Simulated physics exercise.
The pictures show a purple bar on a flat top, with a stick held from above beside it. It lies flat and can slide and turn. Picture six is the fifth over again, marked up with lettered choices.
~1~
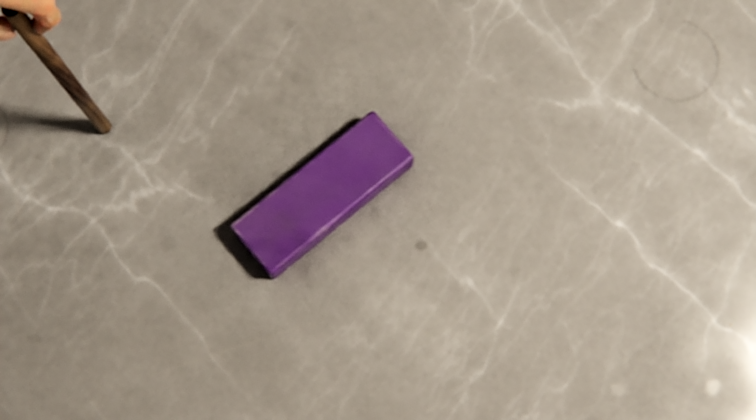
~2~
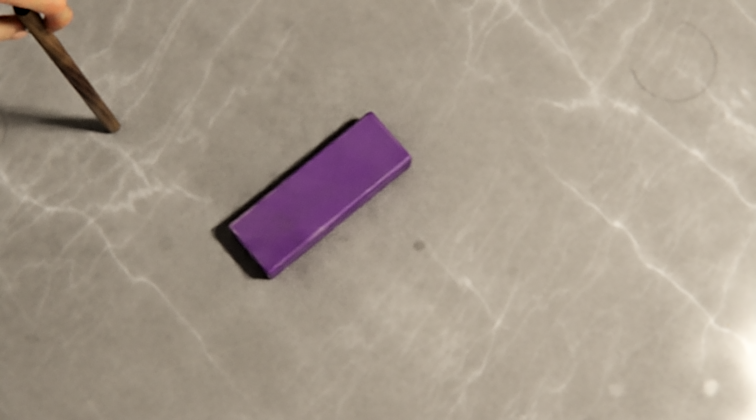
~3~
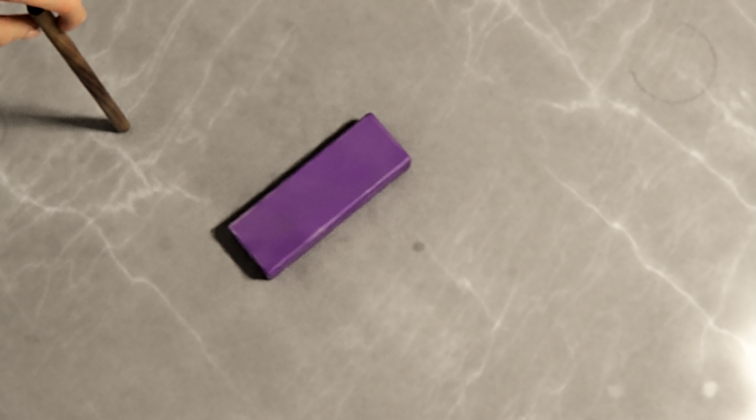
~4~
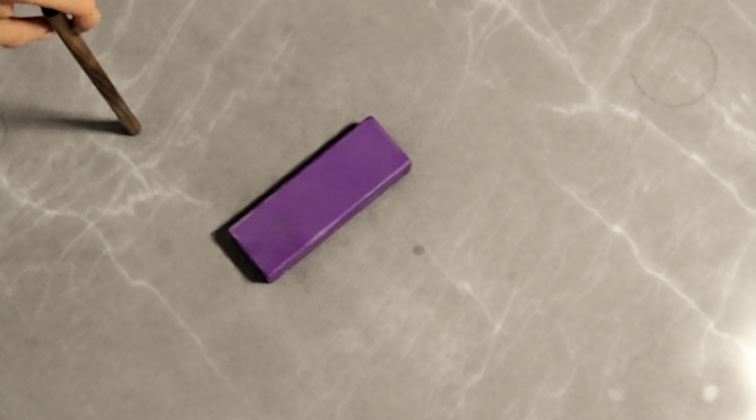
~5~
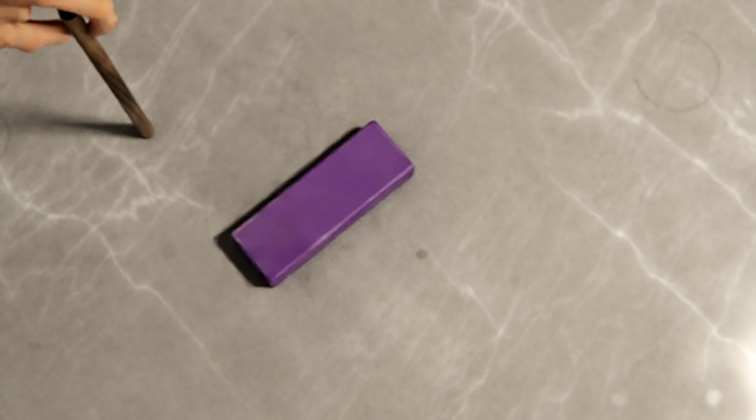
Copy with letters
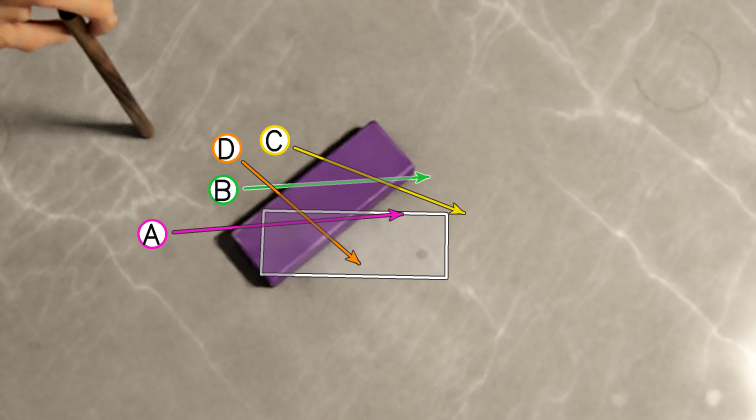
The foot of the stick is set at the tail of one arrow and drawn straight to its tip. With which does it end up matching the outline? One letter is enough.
C.
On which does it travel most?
That is A.
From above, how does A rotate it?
On that stroke, anticlockwise.
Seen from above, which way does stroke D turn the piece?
On that stroke, anticlockwise.
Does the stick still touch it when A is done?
At the end, yes.
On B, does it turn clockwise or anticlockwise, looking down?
Clockwise.
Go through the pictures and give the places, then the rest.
Purple bar (323, 191), in the first picture.
Purple bar (321, 191), in the second picture.
Purple bar (320, 192), in the third picture.
Purple bar (321, 195), in the fourth picture.
Purple bar (323, 200), in the fifth picture.
On the marked copy, A from (173, 232) to (402, 214); B from (244, 188) to (429, 177); C from (295, 148) to (464, 213); D from (243, 162) to (359, 264).
Taking C. A third of the way, foot of the stick (356, 172), piece (340, 213).
Two thirds of the way, foot of the stick (418, 196), piece (352, 232).
When it is over, foot of the stick (464, 214), piece (355, 238); it fills the outline.
As for the rest, A leaves the piece out of the outline, at (447, 202); B leaves the piece out of the outline, at (365, 226); D leaves the piece out of the outline, at (400, 237).
